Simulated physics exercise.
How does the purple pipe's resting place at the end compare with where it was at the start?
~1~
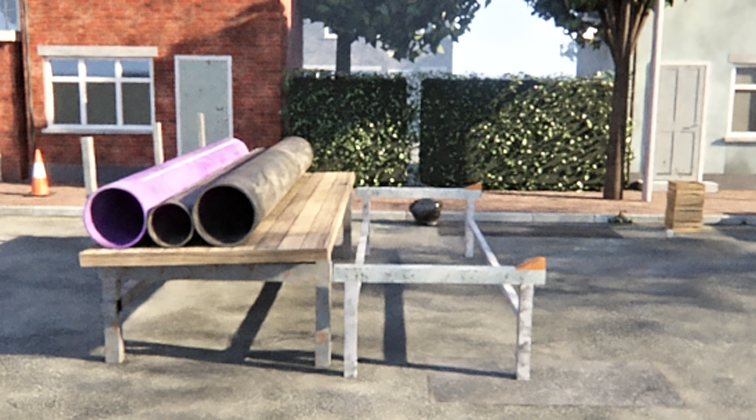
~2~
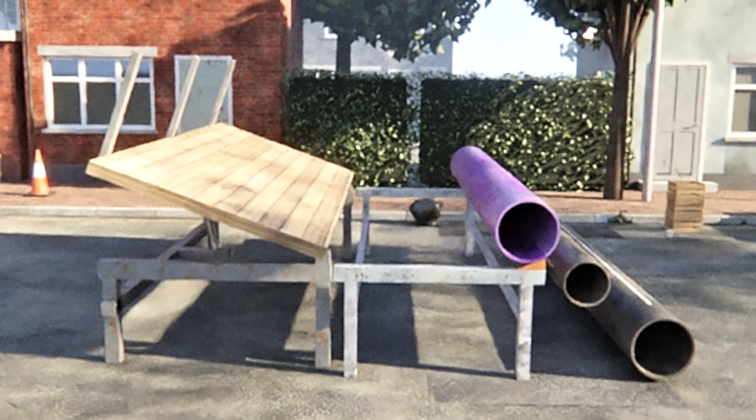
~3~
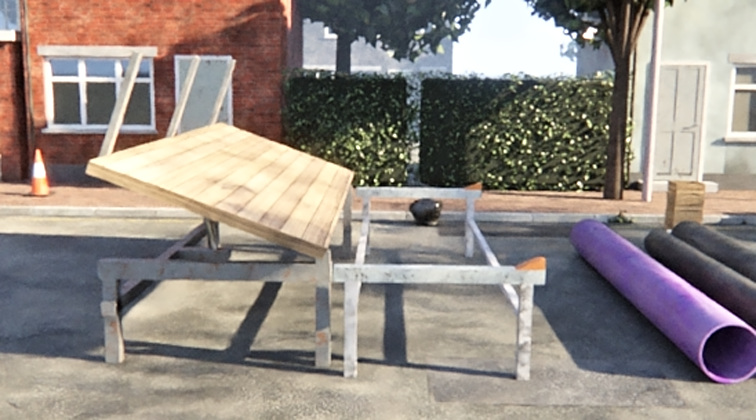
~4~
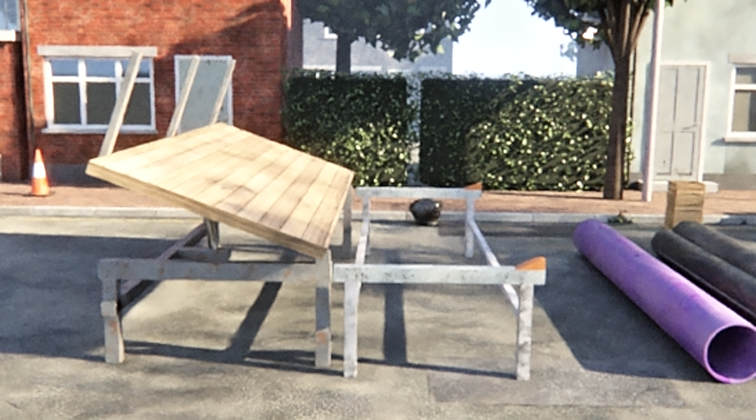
At the start the purple pipe lies on the left side of the level wooden deck. By the end it is on the ground to the right, past the far end of the rack.
